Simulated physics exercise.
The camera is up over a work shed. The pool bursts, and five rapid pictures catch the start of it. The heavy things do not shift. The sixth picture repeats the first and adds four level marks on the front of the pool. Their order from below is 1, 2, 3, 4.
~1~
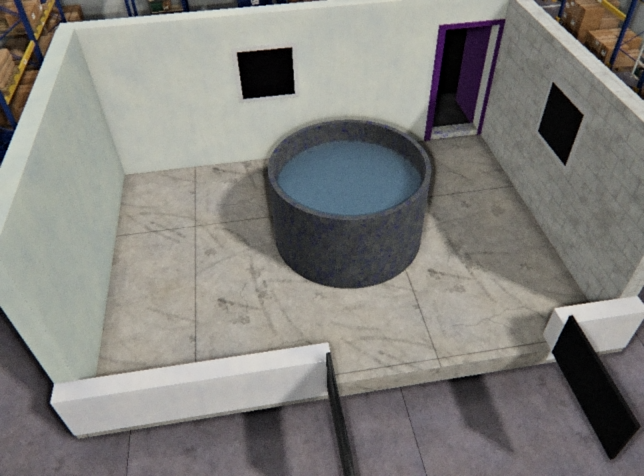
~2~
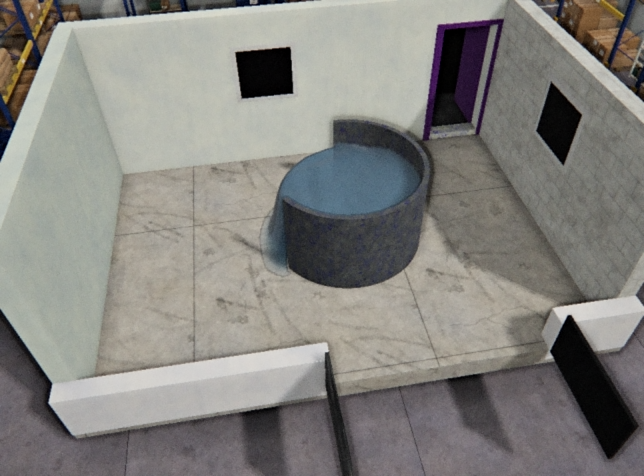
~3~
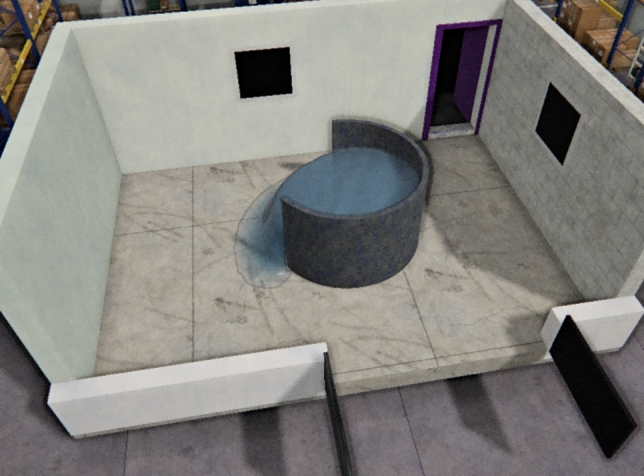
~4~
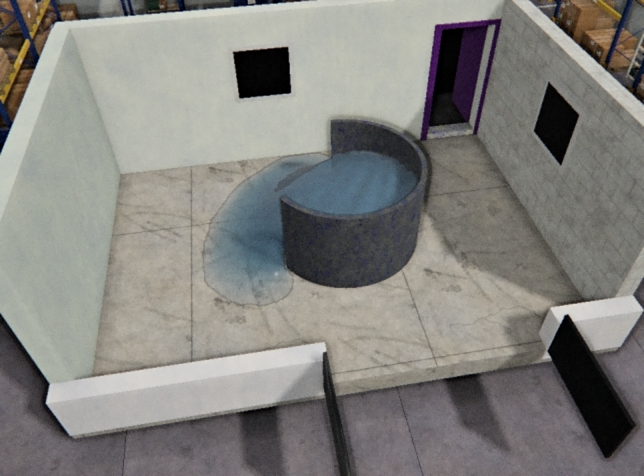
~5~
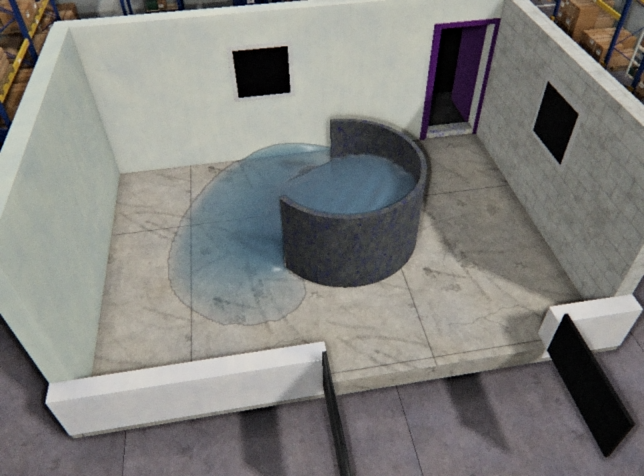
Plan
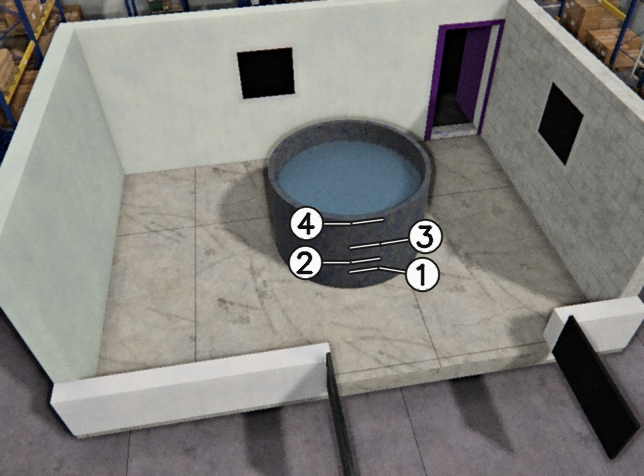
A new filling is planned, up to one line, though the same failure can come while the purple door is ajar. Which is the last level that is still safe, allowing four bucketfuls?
Take 3.
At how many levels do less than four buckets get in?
Three.
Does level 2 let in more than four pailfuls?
No, that is safe.
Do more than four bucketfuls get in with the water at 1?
No.
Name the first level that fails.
Level 4.
In white, 1 at (364, 270); 2 at (364, 260); 3 at (365, 245); 4 at (366, 221); from the bottom up 1, 2, 3, 4.
For level 1, nothing gets over.
For level 2, a splash gets over, under a bucket.
For level 3, a bucket or two gets in.
For level 4, about 8 bucketfuls get in.
